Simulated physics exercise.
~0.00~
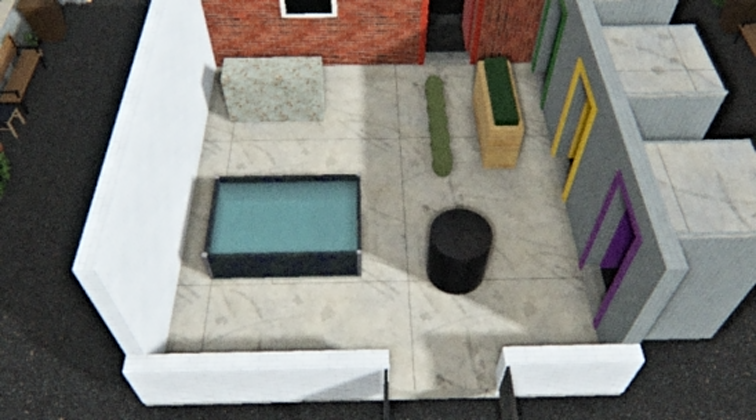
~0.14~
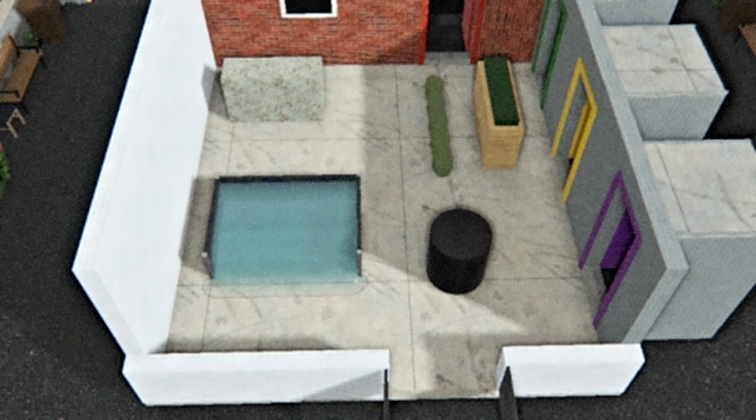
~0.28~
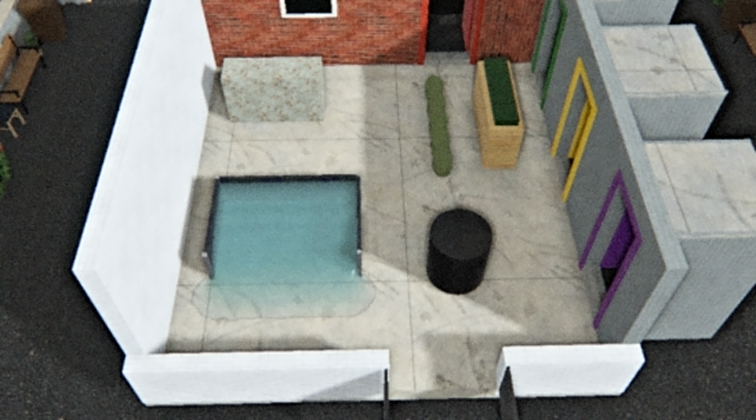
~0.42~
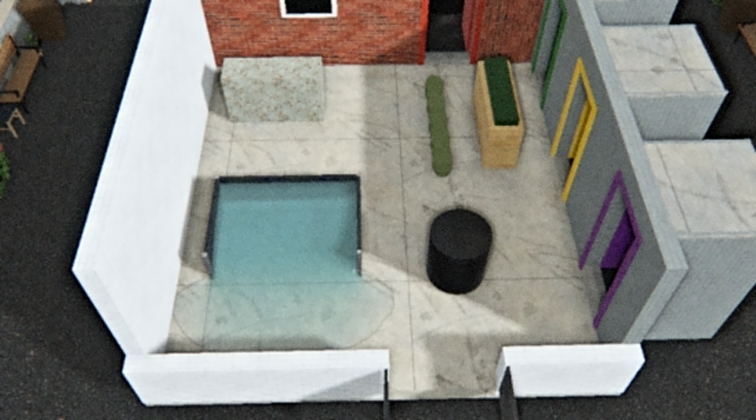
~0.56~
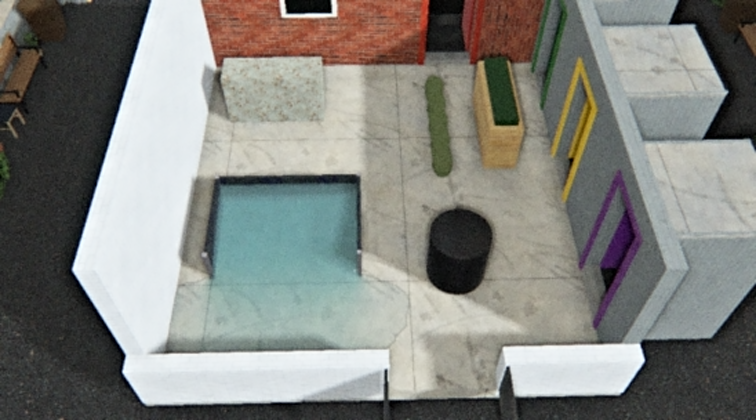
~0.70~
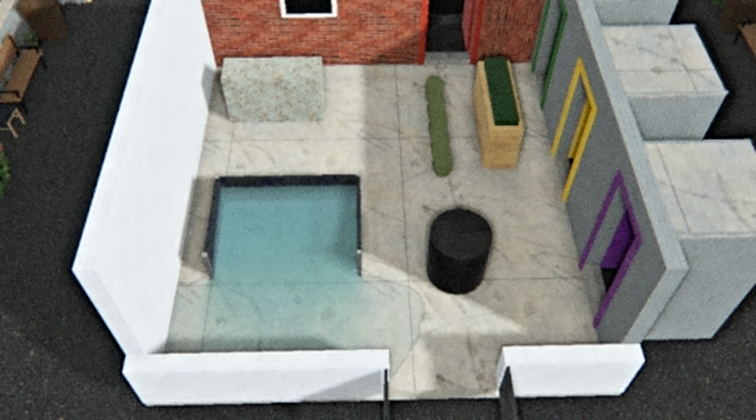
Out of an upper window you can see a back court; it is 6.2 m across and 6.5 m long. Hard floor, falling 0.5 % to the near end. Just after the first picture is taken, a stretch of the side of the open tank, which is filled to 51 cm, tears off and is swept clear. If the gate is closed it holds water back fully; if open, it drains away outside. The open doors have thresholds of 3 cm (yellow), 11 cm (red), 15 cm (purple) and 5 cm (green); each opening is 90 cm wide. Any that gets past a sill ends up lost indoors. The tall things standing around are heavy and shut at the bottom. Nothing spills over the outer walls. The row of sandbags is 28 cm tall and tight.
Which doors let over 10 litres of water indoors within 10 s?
At the end, the yellow door stops short of the limit; the red door stops short of the limit; the purple door stops short of the limit; the green door stops short of the limit.
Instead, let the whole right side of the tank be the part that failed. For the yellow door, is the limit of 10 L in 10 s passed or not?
Then: Yellow above.
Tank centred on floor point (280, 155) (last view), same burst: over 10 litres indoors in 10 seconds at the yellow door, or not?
Lab note: Yellow door limit exceeded.
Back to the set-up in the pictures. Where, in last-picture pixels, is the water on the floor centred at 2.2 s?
At roughly (285, 309).
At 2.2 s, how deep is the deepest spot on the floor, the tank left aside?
Up to near 34 cm.
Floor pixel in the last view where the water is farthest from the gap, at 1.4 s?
Somewhere near pixel (447, 372).
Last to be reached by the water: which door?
It's the red door that comes last.
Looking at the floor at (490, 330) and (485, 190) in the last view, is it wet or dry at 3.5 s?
Soaked, untouched.
After 1.4 s water covers 15 % of the floor and is deepest (40 cm) near (161, 379); yellow door not reached, red door not reached, purple door not reached, green door not reached.
After 2.2 s water covers 20 % of the floor and is deepest (34 cm) near (161, 379); yellow door not reached, red door not reached, purple door not reached, green door not reached.
After 3.5 s water covers 35 % of the floor and is deepest (17 cm) near (161, 379); yellow door not reached, red door not reached, purple door 15 cm at the sill, 0 L in, green door not reached.
After 6.0 s water covers 65 % of the floor and is deepest (11 cm) near (511, 371); yellow door 3 cm at the sill, 0 L in, red door not reached, purple door 9 cm at the sill, 0 L in, green door not reached.
After 10.0 s water covers 90 % of the floor and is deepest (8 cm) near (161, 379); yellow door 3 cm at the sill, 0 L in, red door 6 cm at the sill, 0 L in, purple door 5 cm at the sill, 0 L in, green door 4 cm at the sill, 0 L in.
